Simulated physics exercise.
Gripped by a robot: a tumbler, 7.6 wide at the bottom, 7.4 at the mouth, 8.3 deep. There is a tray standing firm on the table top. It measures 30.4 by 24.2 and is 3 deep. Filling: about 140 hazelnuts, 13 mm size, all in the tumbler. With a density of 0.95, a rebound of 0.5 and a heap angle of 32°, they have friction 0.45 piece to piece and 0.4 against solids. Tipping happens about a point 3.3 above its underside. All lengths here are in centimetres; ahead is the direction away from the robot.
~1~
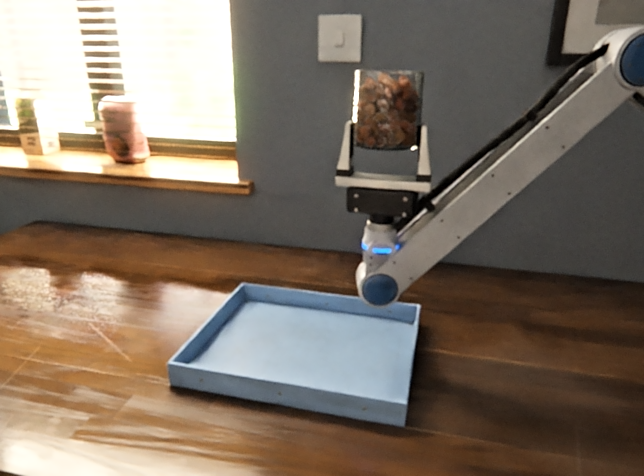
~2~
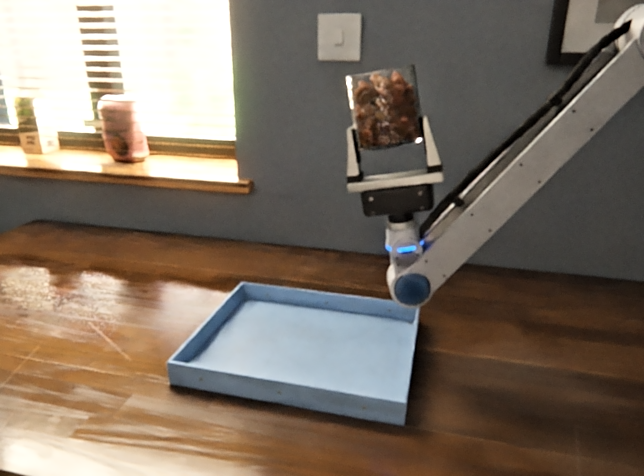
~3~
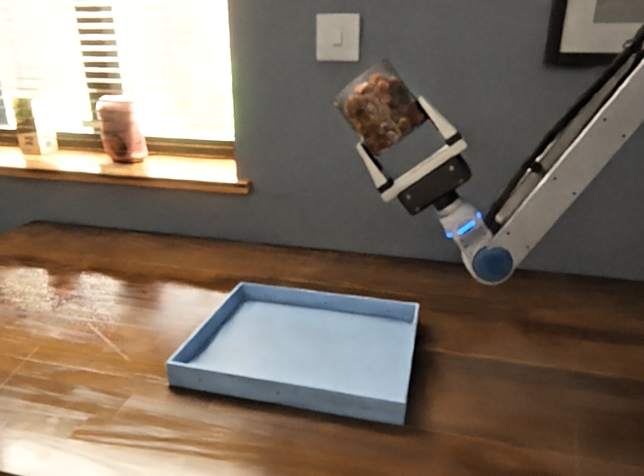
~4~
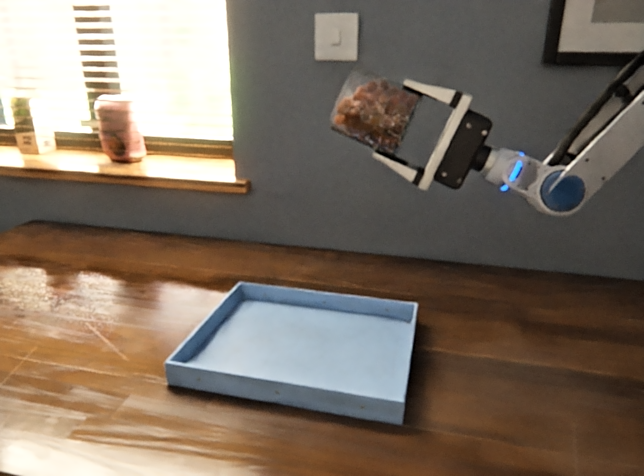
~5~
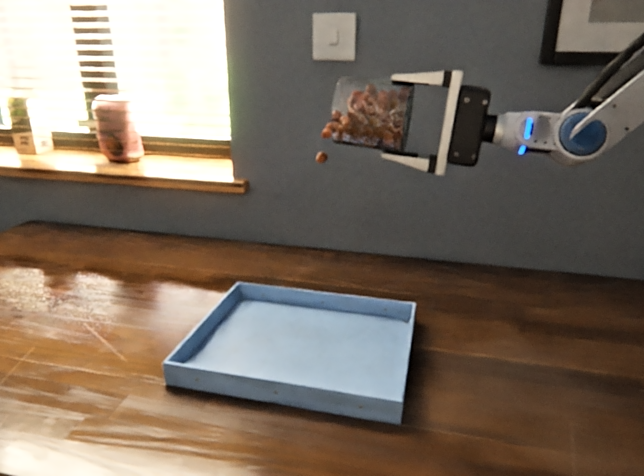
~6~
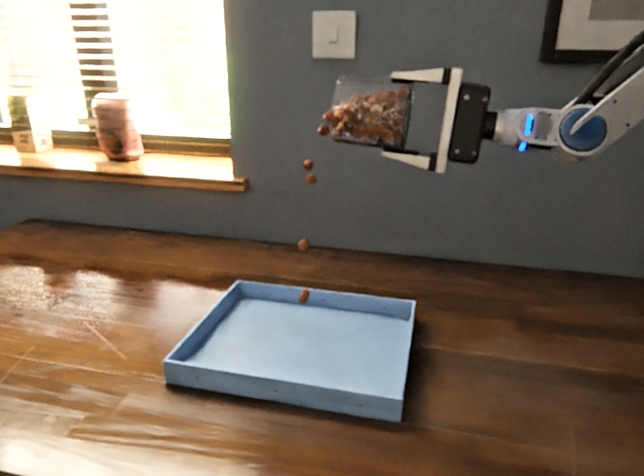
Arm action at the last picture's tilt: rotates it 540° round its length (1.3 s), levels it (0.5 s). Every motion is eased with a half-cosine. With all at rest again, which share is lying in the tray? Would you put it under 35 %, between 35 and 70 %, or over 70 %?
I would put it between 35 and 70 %.
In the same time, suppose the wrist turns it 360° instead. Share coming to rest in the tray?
In that case you'd get close to 50 per cent.
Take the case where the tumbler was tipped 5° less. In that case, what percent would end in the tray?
I'd expect close to 40 per cent then.
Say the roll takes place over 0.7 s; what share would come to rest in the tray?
In that case around 40 percent.
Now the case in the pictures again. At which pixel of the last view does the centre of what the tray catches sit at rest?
At about (273, 337).
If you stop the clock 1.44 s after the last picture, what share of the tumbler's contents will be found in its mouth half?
Mouth-half share: Approx. 35 in a hundred.
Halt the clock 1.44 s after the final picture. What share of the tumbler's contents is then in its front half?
About 60 %.
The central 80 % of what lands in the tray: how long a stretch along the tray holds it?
Roughly 22 centimetres.
Then, 0.72 s after the last picture, tipped 86°, highest piece 37 above the table; 91 in the tumbler, 33 in the tray, 13 in flight or on a rim.
Then, 1.44 s after the last picture, tipped 70°, highest piece 36 above the table; 73 in the tray, 63 in the tumbler, 1 in flight or on a rim.
Then, 2.00 s after the last picture, upright, highest piece 37 above the table; 74 in the tray, 61 in the tumbler, 1 on the table or floor, 1 in flight or on a rim.
Then, 2.70 s after the last picture, upright, highest piece 37 above the table; 75 in the tray, 61 in the tumbler, 1 on the table or floor.
Final count, 75 in the tray, 61 in the tumbler, 1 on the table or floor. That is 55 % in the tray.
